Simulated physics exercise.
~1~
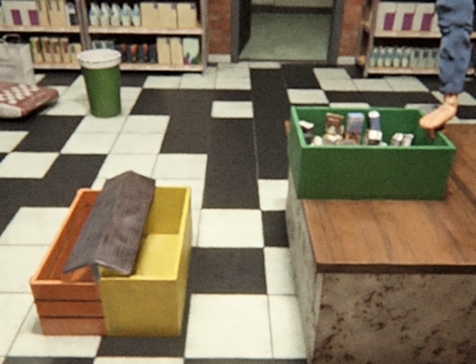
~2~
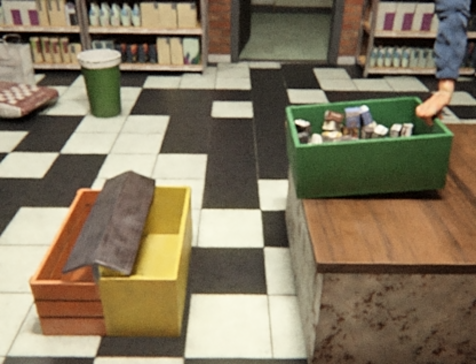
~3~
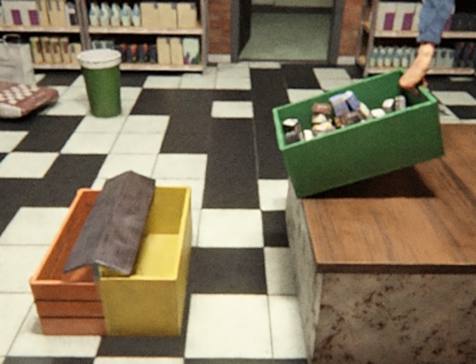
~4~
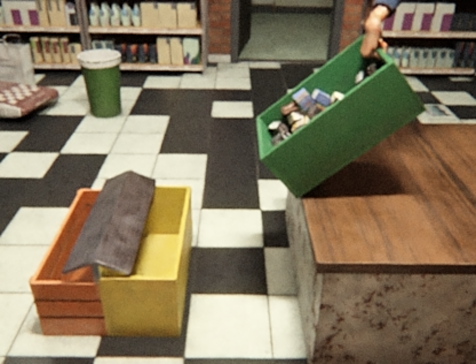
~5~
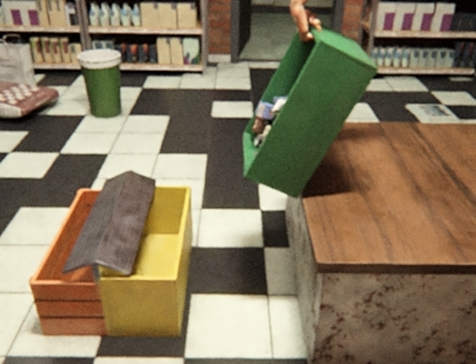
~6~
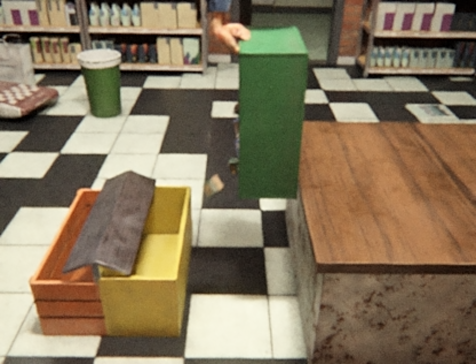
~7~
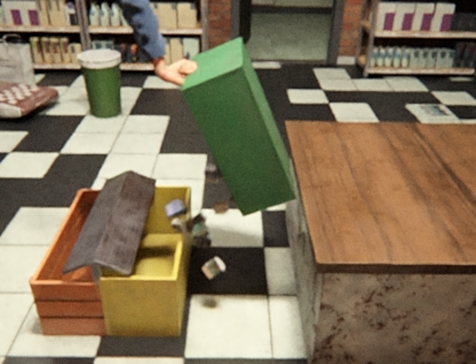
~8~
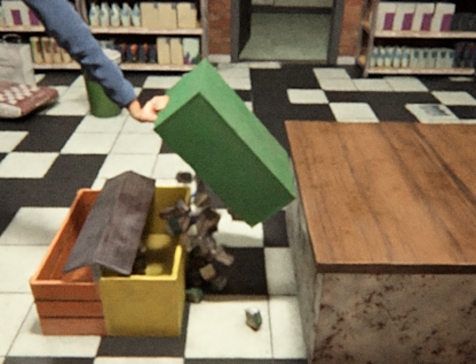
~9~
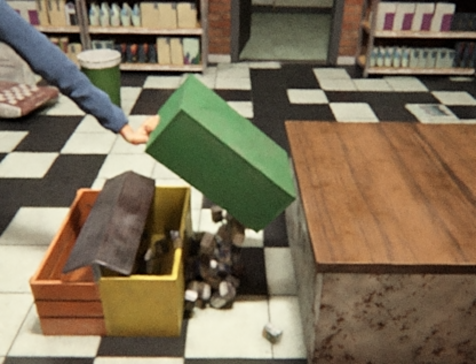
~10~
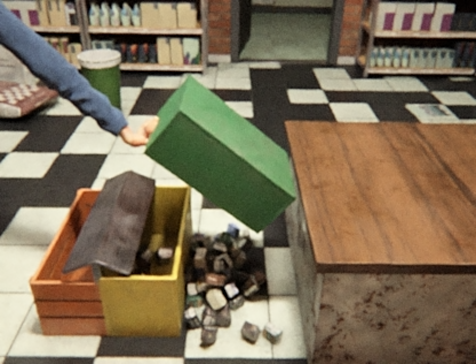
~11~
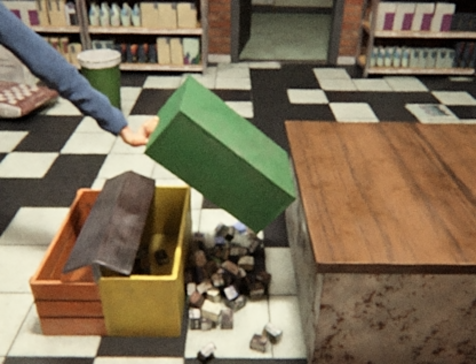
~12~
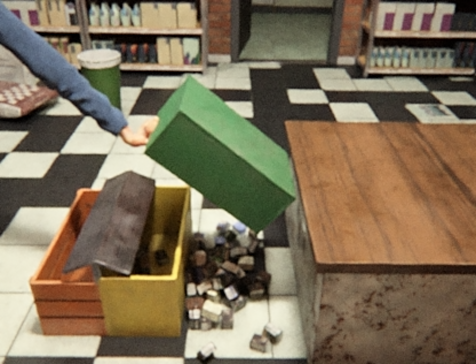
At first, a green crate full of small cartons sits at the end of a wooden-topped bench, with a hand at its right end. The hand lifts that end and swings it up and over to the left until the crate stands upright past the bench's edge. A few cartons drop out, and then the rest pour down in a dark stream as the crate tips further. Some land in the yellow trough beside the orange tub, but most hit the checkered floor. The hand finally holds the upturned crate still above a heap between trough and bench.
